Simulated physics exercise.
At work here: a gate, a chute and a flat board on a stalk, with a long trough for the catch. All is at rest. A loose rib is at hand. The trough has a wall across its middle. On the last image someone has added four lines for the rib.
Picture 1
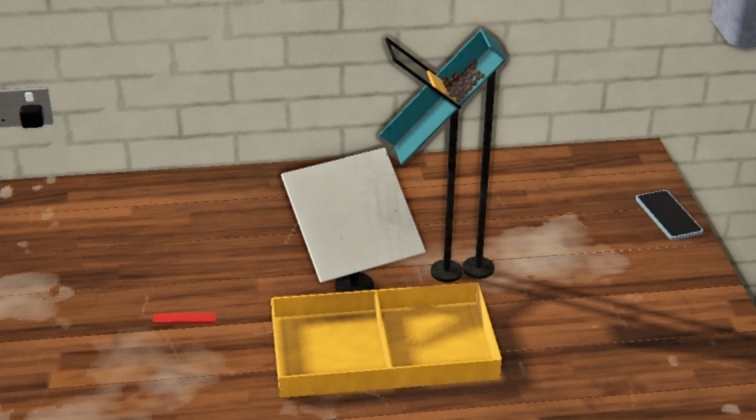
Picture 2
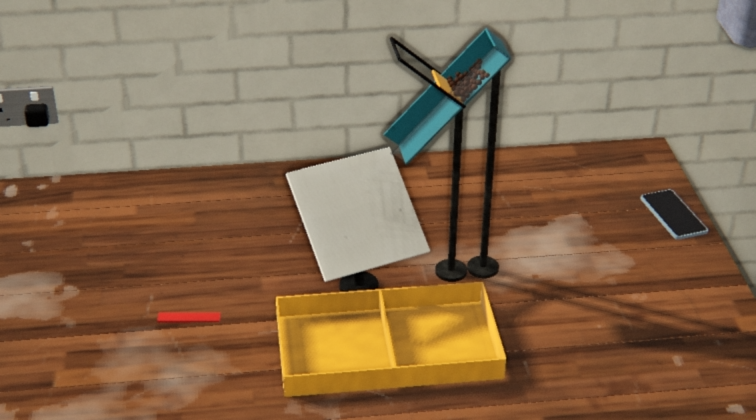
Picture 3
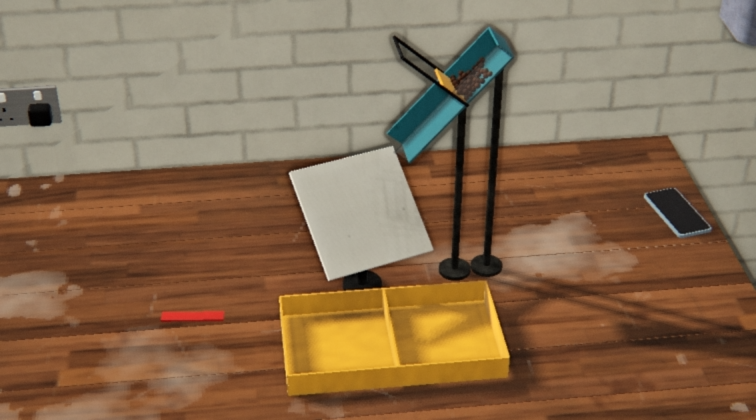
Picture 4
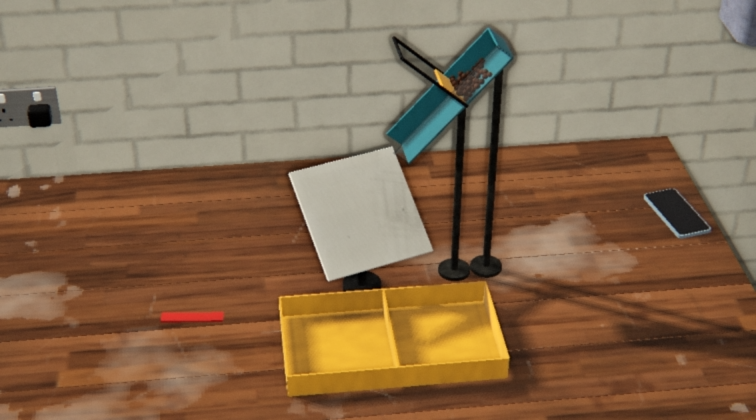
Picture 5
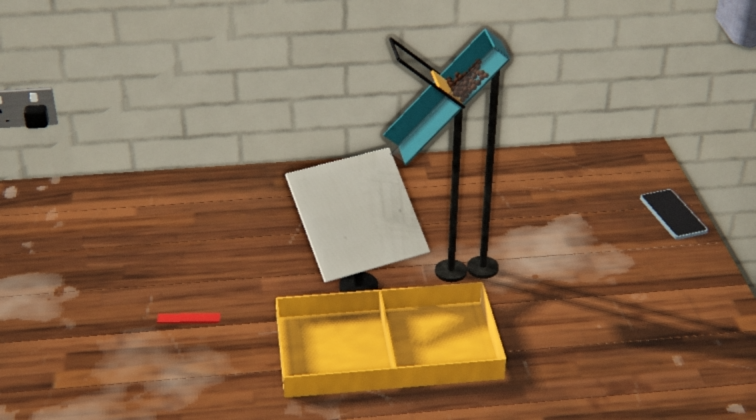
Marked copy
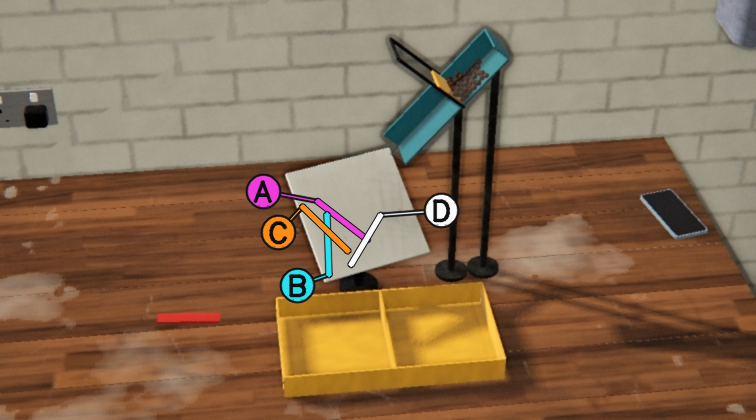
The whole view drifted slightly right and then back left, while the dark berries stayed behind the gate in the tilted teal chute, above a white board and a divided yellow trough.
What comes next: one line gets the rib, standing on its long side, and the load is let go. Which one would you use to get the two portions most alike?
It is C.
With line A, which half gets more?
The right half.
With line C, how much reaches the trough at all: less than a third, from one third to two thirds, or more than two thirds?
Line C gives more than two thirds.
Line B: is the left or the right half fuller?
The left half.
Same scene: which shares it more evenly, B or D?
B.
On the marked copy, line A from (317, 201) to (367, 239); line B from (327, 214) to (328, 274); line C from (302, 206) to (347, 250); line D from (380, 215) to (351, 264).
With A, of what is caught, only a few in the left half, all but a few in the right.
With B, of what is caught, the bulk in the left half, close to a quarter in the right.
With C, of what is caught, close to a third in the left half, close to two thirds in the right.
With D, of what is caught, all but a few in the left half, a small share in the right.
